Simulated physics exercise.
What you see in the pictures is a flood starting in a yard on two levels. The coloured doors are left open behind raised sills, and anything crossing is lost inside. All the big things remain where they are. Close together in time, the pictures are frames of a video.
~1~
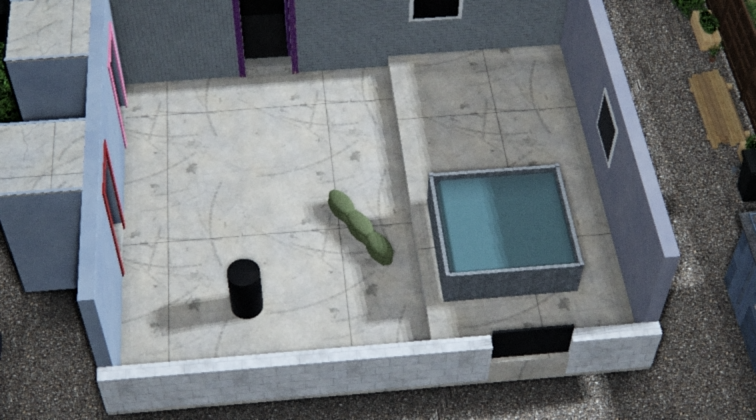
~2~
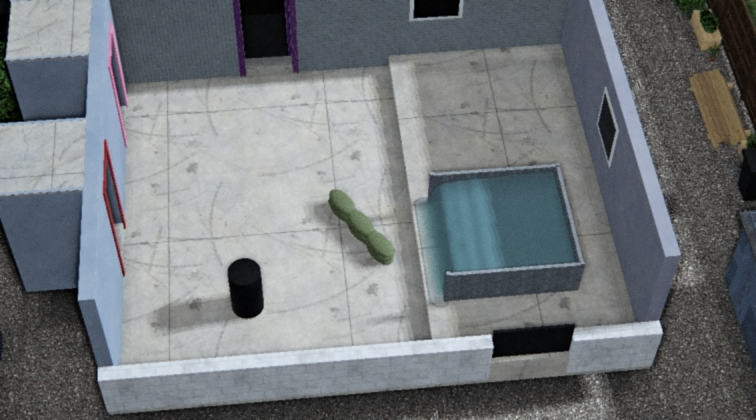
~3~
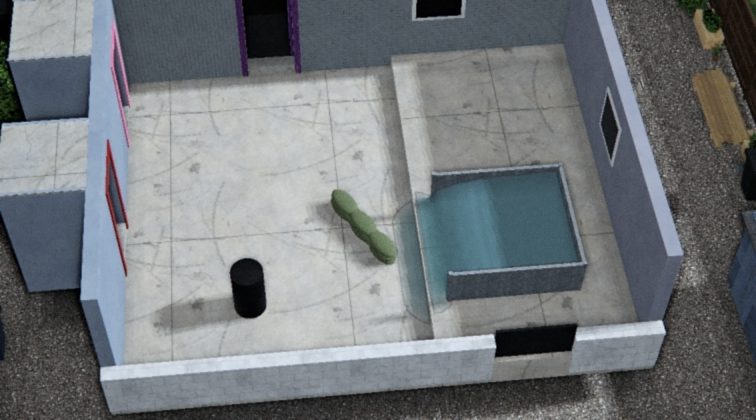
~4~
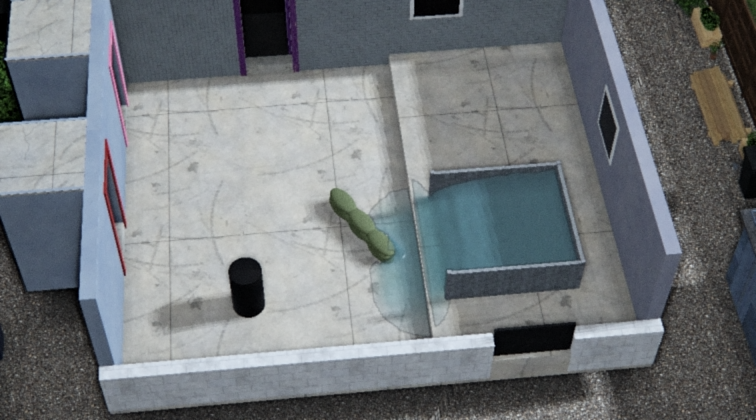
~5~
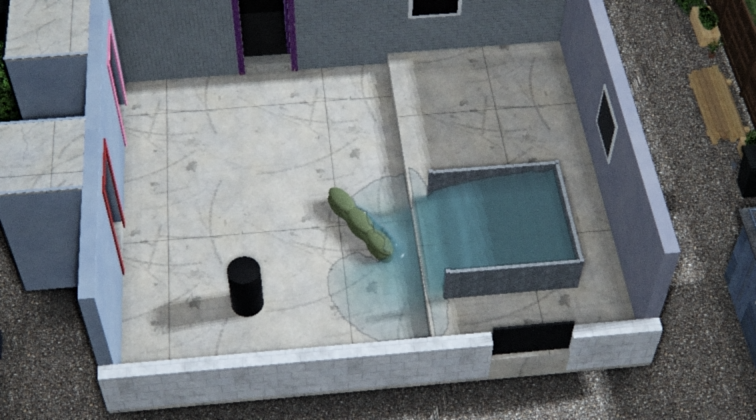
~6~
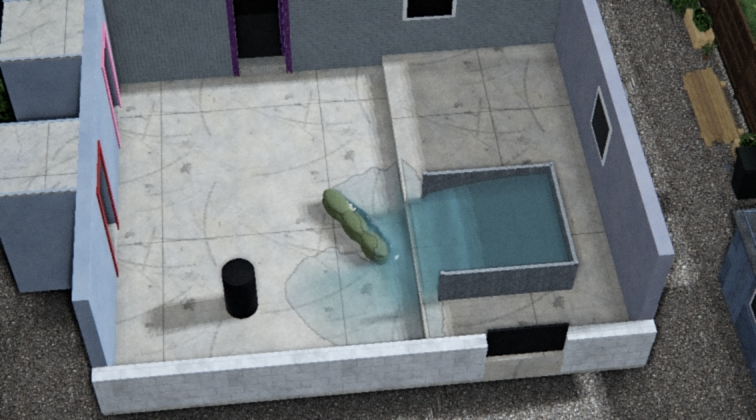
At first, a square tank of blue-green water sits whole and still on the right of a walled yard, near a lumpy green hedge and a black cylinder. Then its left side opens and water pours out leftward, crosses the step, and spreads around the hedge across the pale paving.
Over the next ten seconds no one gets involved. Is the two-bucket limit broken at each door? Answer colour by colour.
Pink door: Limit broken, purple door: Limit kept, red door: Limit kept.
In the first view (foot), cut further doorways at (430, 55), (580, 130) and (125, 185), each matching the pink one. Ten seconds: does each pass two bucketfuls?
Going door by door: The first remains below the limit, the second remains below the limit, the third runs past the limit.
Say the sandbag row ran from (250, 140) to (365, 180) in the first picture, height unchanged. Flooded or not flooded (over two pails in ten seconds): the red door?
Red tops it.
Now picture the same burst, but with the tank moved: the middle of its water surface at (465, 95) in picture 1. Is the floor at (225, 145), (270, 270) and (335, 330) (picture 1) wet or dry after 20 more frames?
Soaked, spared, spared.
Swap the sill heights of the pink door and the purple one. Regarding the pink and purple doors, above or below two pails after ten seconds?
In my view pink remains within bounds while purple exceeds the threshold.
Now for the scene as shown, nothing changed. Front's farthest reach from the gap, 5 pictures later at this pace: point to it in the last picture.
Somewhere around (160, 294).
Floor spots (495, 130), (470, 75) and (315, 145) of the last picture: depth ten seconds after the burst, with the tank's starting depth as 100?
The depth comes out near 0, 0 and 10 per cent.
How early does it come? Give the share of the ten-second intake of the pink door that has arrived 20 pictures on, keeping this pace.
That share would be near 0 %.
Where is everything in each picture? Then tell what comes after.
The tank at (504, 221) is whole and still, in the first picture.
The front is at (444, 304), out from the gap at (440, 242), in the second picture.
Water pours out at (442, 242) and has run to (411, 205), in the third picture.
The front is at (404, 327), out from the gap at (441, 242), in the fourth picture.
Water pours out at (439, 241) and has run to (351, 318), in the fifth picture.
The front is at (292, 292), out from the gap at (434, 243), in the sixth picture.
A moment on, water covers 25 % of the floor; the pink door not reached, the purple door not reached, the red door not reached.
Next, water covers 50 % of the floor; the pink door not reached, the purple door wet at the sill, nothing in, the red door wet at the sill, nothing in.
Then, water covers 60 % of the floor; the pink door wet at the sill, nothing in, the purple door wet at the sill, nothing in, the red door wet at the sill, nothing in.
Later, water covers 60 % of the floor; the pink door over two buckets in, the purple door wet at the sill, nothing in, the red door wet at the sill, nothing in.
In the end, water covers 65 % of the floor; the pink door far over two buckets in, the purple door wet at the sill, nothing in, the red door wet at the sill, nothing in.
